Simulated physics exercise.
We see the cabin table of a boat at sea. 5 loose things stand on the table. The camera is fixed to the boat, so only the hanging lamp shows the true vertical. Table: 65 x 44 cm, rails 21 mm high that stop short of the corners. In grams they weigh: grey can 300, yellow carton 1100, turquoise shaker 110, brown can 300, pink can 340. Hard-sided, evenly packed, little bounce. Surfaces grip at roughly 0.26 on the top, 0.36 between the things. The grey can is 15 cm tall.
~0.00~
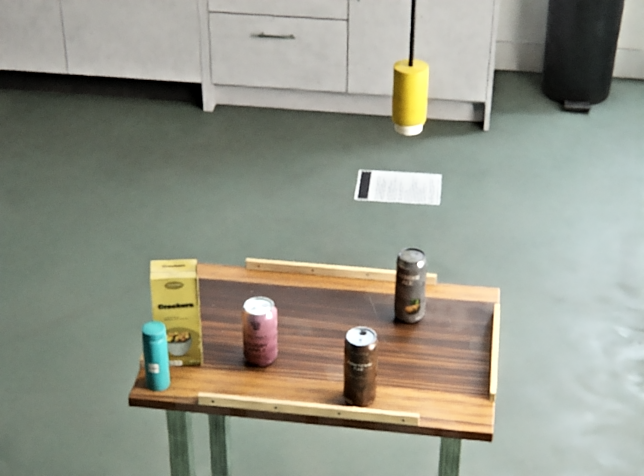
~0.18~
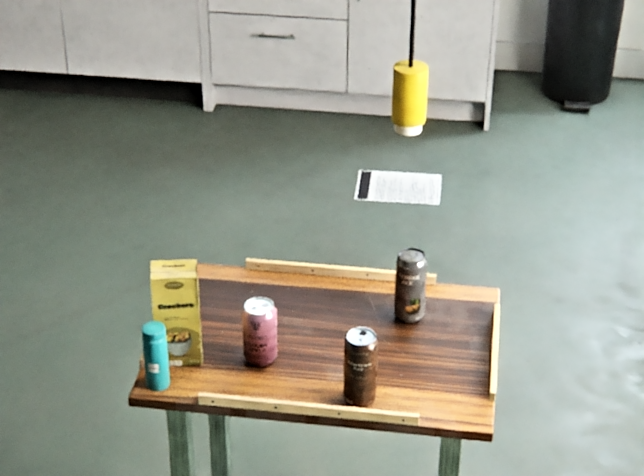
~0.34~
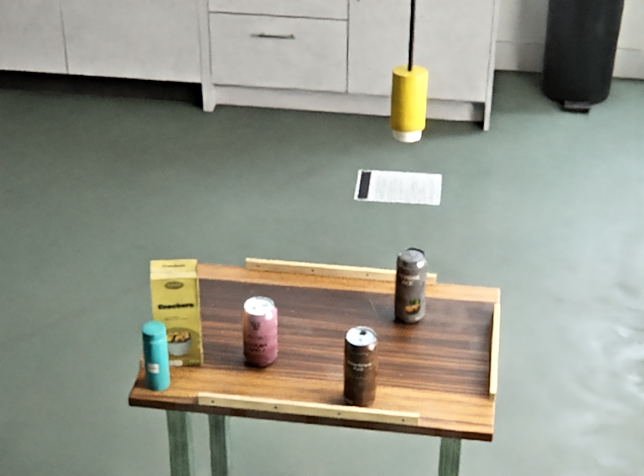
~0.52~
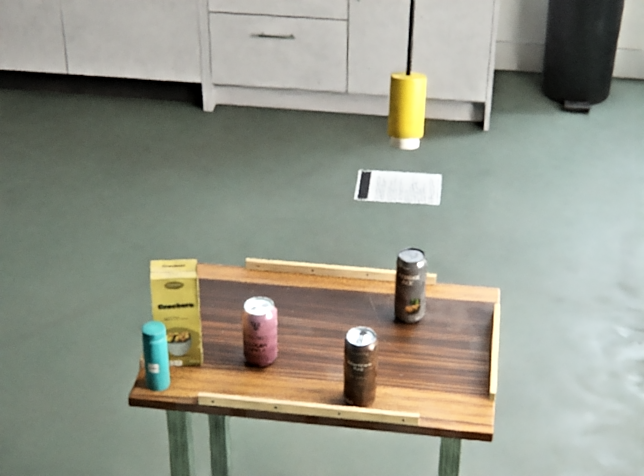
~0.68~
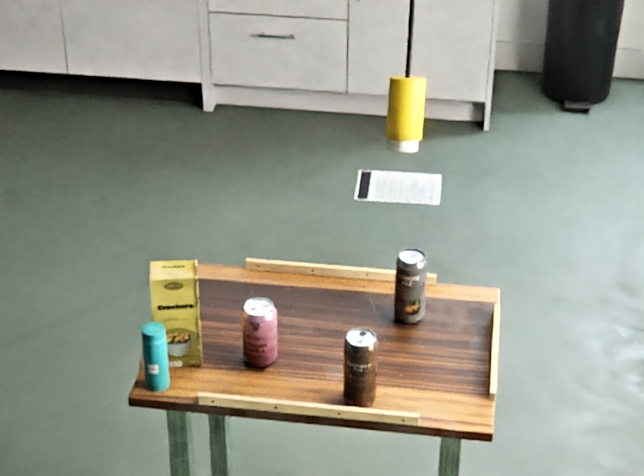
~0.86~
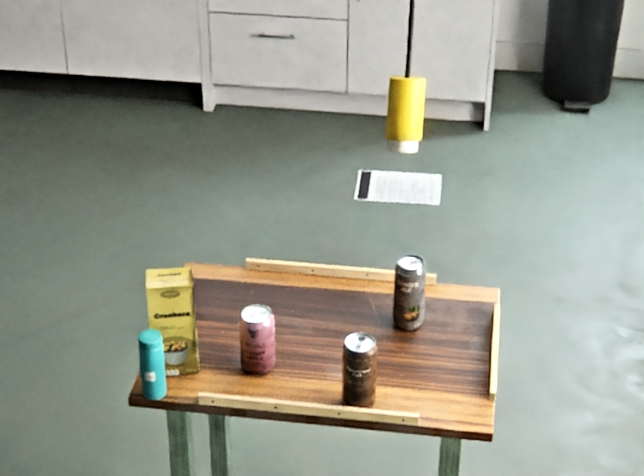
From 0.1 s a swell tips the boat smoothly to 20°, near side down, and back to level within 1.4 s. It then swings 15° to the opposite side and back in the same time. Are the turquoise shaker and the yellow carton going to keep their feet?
The turquoise shaker topples; the yellow carton topples.
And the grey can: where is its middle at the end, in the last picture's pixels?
At about (405, 325).
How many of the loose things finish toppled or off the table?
In all, 2.
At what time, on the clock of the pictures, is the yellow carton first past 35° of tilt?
Near 1.4 s.
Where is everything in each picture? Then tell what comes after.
The first picture shows boat level; turquoise shaker (156, 356); yellow carton (177, 313).
The second picture shows boat level; pink can (260, 333); grey can (410, 286).
The third picture shows floor tilted 5°, near side down; brown can (361, 369); pink can (260, 333).
The fourth picture shows floor tilted 13°, near side down; grey can (410, 286); brown can (361, 369).
The fifth picture shows floor tilted 19°, near side down; pink can (260, 333); grey can (410, 287).
The sixth picture shows floor tilted 20°, near side down; turquoise shaker (152, 365) 3 cm from its spot; yellow carton (173, 322) 3 cm from its spot.
By 1.16 s, floor tilted 10°, near side down; turquoise shaker now off the table; yellow carton 12 cm from its spot near (159, 352); pink can 11 cm from its spot.
By 1.56 s, boat level; yellow carton now off the table; grey can 13 cm from its spot; pink can 11 cm from its spot.
When it is over (3.4 s), off the table and tipped over, yellow carton and turquoise shaker; not toppled but over 5 cm from the start, grey can and pink can; the last one within 5 cm of the start.
